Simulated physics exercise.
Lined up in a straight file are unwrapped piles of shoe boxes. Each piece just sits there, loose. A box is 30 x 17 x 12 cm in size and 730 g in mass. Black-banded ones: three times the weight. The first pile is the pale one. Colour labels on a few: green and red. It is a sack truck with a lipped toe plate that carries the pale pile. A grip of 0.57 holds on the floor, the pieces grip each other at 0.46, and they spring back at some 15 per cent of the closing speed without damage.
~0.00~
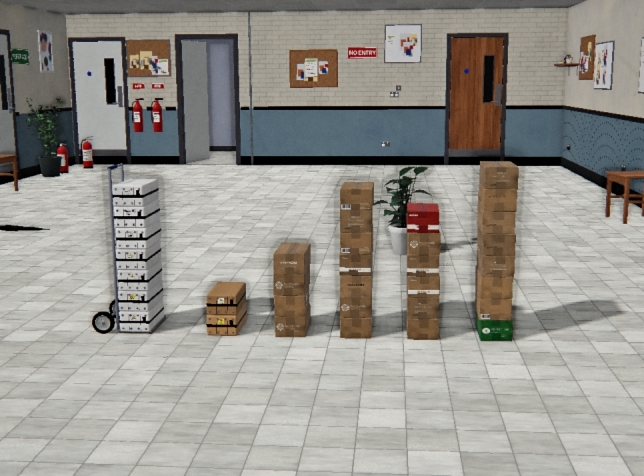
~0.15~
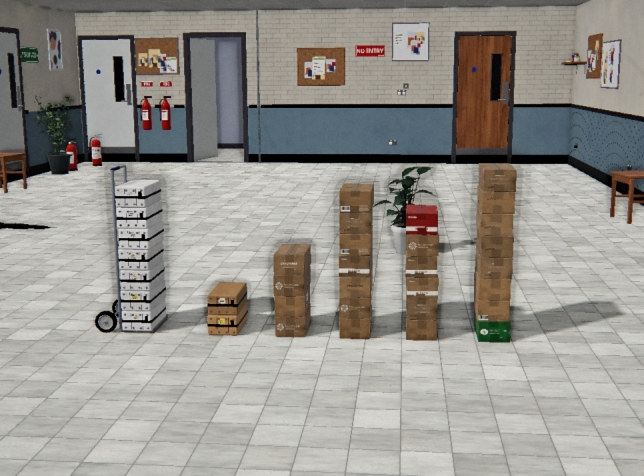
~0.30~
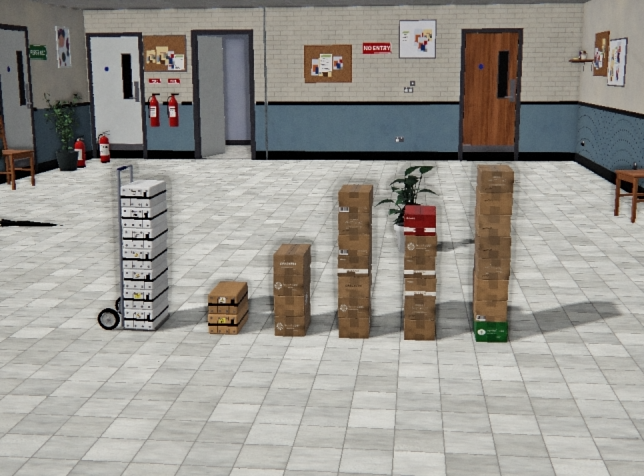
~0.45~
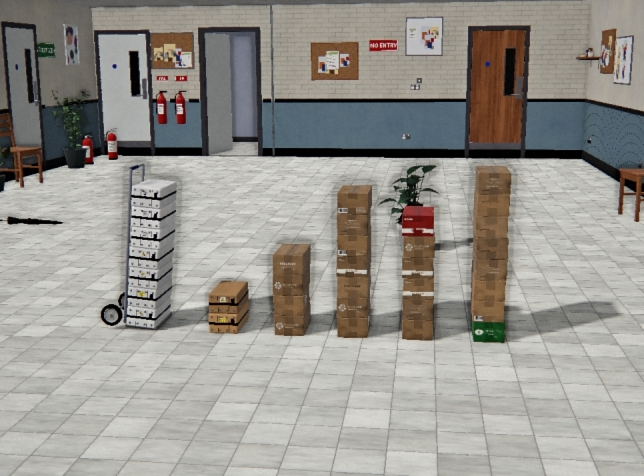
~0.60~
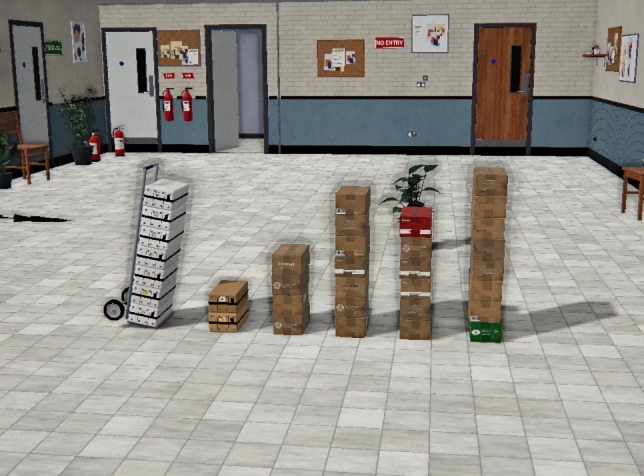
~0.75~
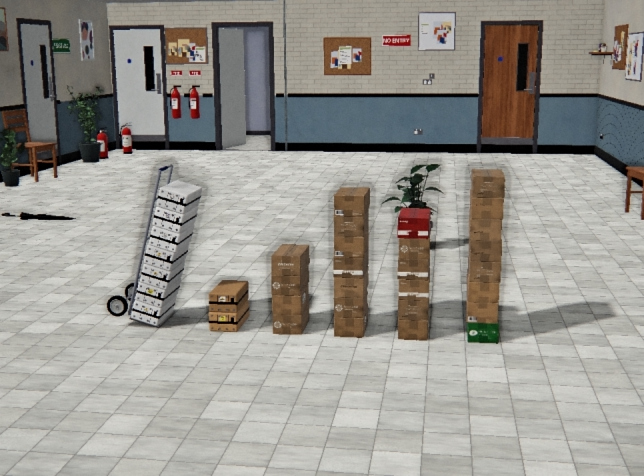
A tall pale stack of boxes on a sack truck stood upright at the left of a row of brown piles, then leaned gradually to the right while the other piles stayed put.
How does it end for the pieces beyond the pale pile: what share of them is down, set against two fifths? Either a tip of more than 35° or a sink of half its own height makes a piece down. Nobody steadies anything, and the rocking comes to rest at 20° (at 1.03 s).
The share down ends under two fifths.
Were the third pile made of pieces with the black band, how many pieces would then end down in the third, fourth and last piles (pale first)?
Third 0, fourth 0, last 0.
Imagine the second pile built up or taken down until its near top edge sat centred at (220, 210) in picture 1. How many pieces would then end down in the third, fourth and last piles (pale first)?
The tally would be third 4, then fourth 6, then last 8.
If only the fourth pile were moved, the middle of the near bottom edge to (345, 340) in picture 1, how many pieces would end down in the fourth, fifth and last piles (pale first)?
Fourth 0, fifth 0, last 0 down.
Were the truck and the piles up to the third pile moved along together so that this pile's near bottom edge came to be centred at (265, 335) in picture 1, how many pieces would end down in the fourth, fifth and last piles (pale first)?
Fourth 0, fifth 0, last 0.
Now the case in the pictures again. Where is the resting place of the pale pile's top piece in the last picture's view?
Resting point in the last picture: Around (296, 257).
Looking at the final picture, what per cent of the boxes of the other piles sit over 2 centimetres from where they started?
That makes 15 percent.
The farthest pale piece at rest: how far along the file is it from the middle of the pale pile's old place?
Some 90 centimetres along the file.
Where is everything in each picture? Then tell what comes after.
In the first picture (places mark the middle of the side facing us; the camera moves round a little), truck frame (111, 202) 0° forward; red box (423, 222); green box (497, 331); the rest undisturbed.
Truck frame (114, 203) 0° forward; red box (422, 224), in the second picture.
Truck frame (119, 202) 2° forward; red box (420, 225), in the third picture.
Truck frame (130, 201) 5° forward, top of the pale pile leaning 5°; red box (418, 226); the rest undisturbed, in the fourth picture.
Truck frame (142, 200) 10° forward, top of the pale pile leaning 10°; red box (415, 227); the rest undisturbed, in the fifth picture.
Truck frame (154, 200) 15° forward, top of the pale pile leaning 16°; red box (413, 228); green box (483, 333); the rest undisturbed, in the sixth picture.
After 1.00 s, 1 of the pale pile down; none of the 27 other boxes down.
After 1.26 s, 7 of the pale pile down; none of the 27 other boxes down, 1 disturbed.
After 2.04 s, 7 of the pale pile down; 1 of the 27 other boxes down.
At rest (3.4 s), 7 of the pale pile down; 1 of the 27 other boxes down; red box unmoved; green box unmoved. That is 4 per cent. As the last picture would show them, middles, red box near (414, 223), green box near (482, 325).
